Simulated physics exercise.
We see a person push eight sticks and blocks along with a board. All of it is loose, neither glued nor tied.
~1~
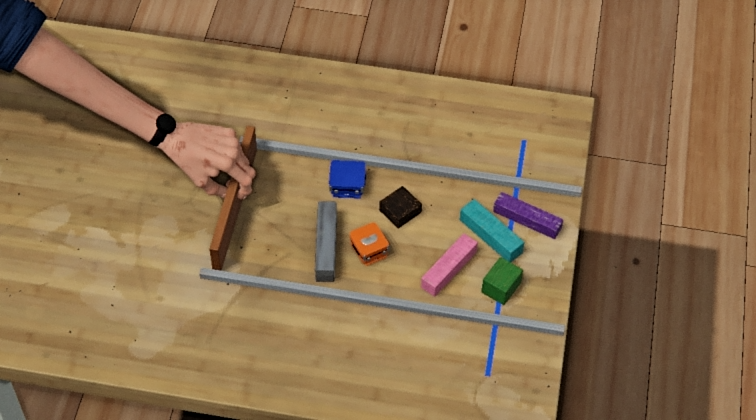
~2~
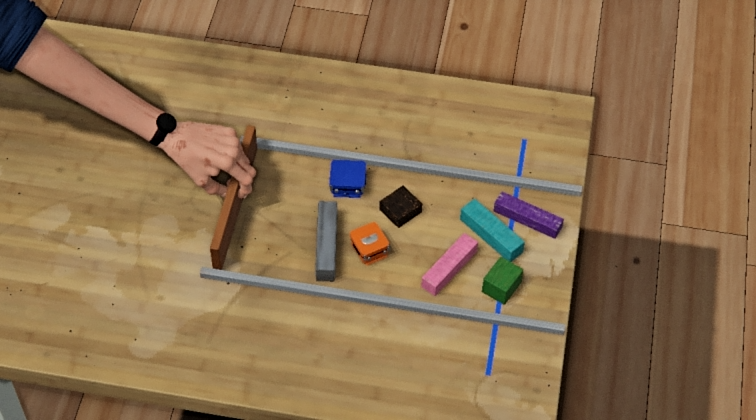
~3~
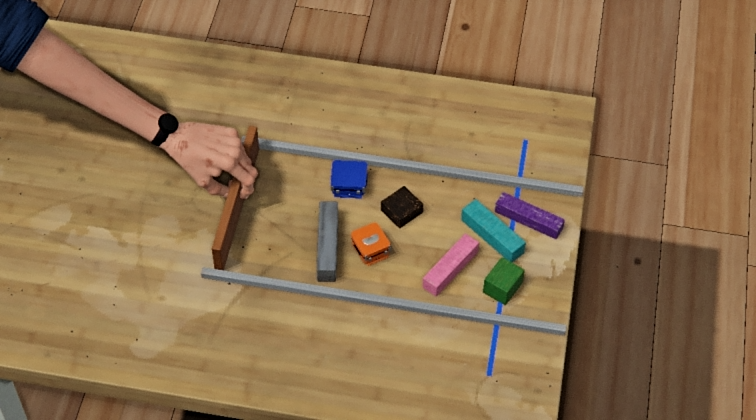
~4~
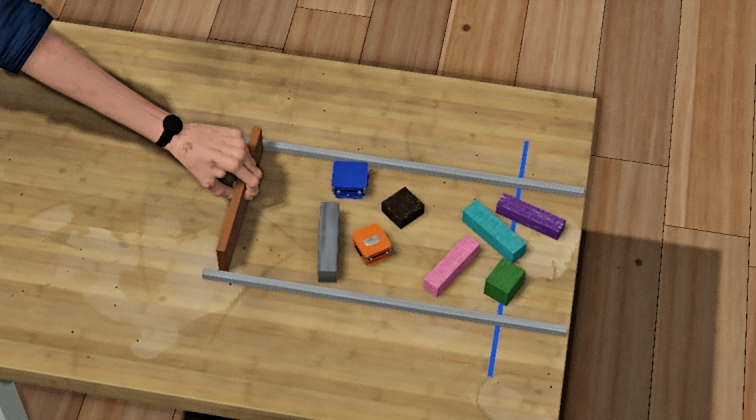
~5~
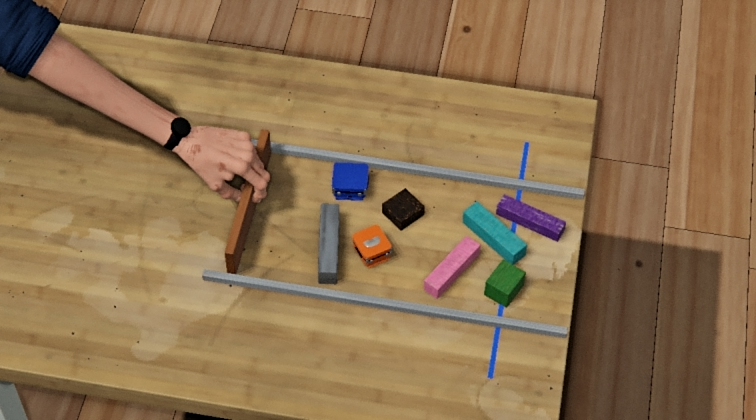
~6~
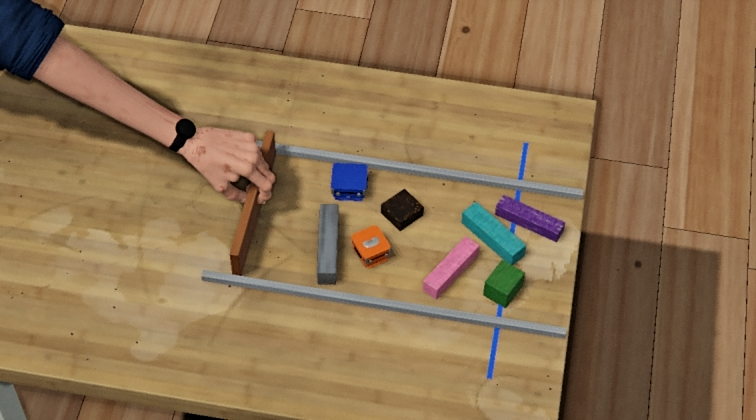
Hand sliding a brown board slightly right between two grey rails, towards eight still, coloured blocks and sticks on a wooden table.
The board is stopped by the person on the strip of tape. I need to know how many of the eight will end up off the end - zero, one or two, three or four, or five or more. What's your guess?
Honestly, barely any fall - one or two of them.
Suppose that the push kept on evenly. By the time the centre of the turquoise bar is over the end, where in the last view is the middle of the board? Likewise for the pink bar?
Estimated middle: (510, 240), and (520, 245) for the other.
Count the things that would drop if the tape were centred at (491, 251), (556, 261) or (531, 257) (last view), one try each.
Try by try, 0, 6 and 4.
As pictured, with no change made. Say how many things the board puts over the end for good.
That makes a total of 2.
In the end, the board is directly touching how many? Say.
Well, it touches 2.
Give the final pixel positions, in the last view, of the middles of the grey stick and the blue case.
They end up close to (514, 274) and (533, 209).
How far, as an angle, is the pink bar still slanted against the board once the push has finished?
About 0°.
Soon after, none off yet; purple bar at rest near (530, 218); green block at rest near (504, 284); turquoise bar at rest near (494, 234).
After that, none off yet; purple bar at rest near (531, 218); green block moving near (508, 284); turquoise bar moving near (502, 232).
In the end, the number that fall off is one or two; gone, green block and purple bar.
